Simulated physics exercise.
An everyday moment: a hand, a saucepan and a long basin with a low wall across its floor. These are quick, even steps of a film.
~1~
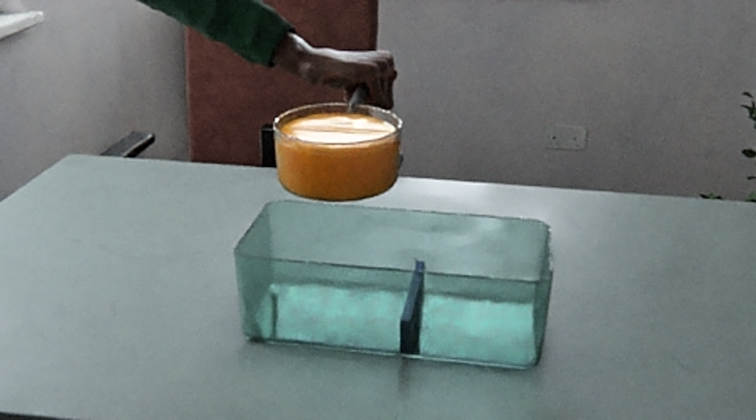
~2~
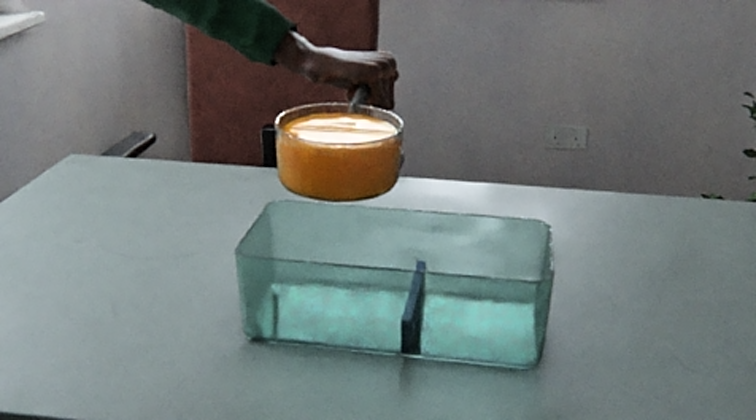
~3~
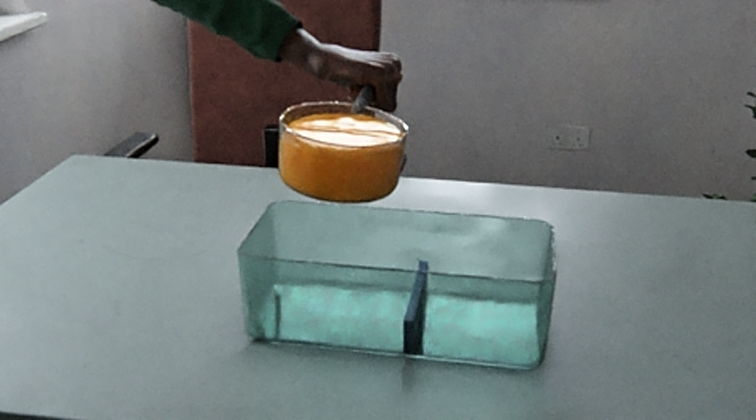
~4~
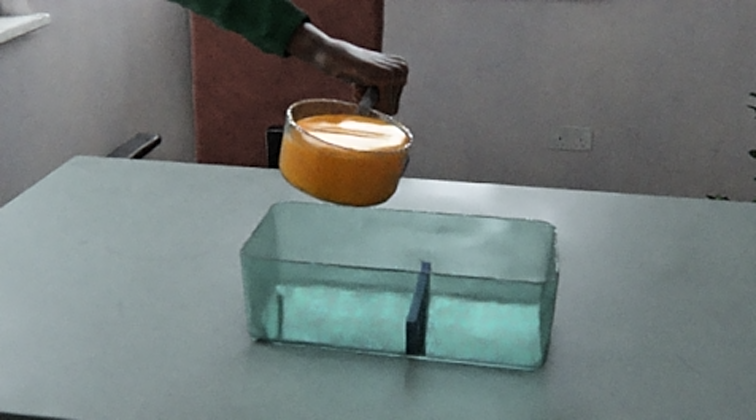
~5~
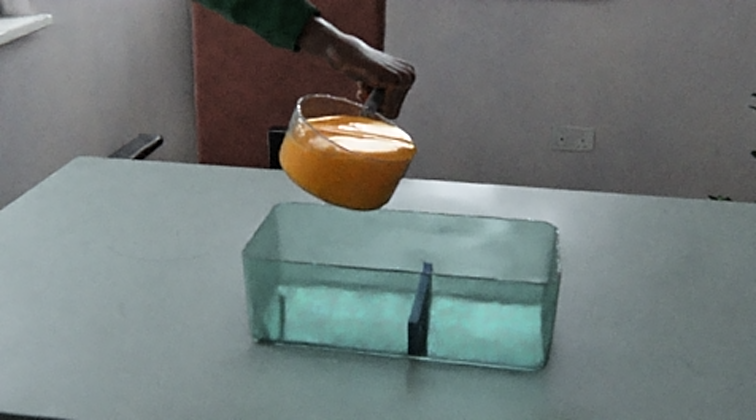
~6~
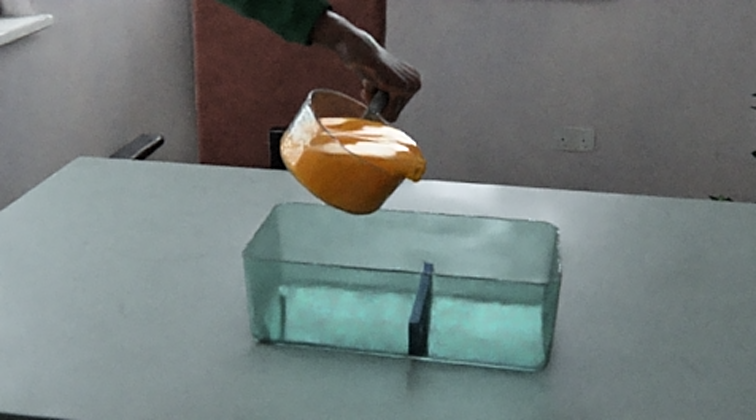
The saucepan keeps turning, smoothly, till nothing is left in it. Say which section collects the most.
Most lies in the right-hand part.
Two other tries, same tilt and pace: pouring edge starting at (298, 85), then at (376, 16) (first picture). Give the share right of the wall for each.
Roughly 15 per cent, and 65 per cent.
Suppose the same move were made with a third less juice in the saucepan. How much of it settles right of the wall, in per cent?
It comes to 55 per cent or so.
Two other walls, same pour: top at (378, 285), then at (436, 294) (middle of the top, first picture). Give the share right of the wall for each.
In turn 90 and 40 in a hundred.
A moment on, the tilt is 100° and 19 per cent is still to pour, 4 is left of the wall and 50 right of it.
Next, the tilt is 111° and 3 per cent is still to pour, 26 is left of the wall and 67 right of it.
Then the tilt is 111° and 0 per cent is still to pour, 33 is left of the wall and 66 right of it.
Later the tilt is 111° and 0 per cent is still to pour, 33 is left of the wall and 66 right of it.
In the end 33 per cent lies left of the wall, 66 right of it and 1 outside.
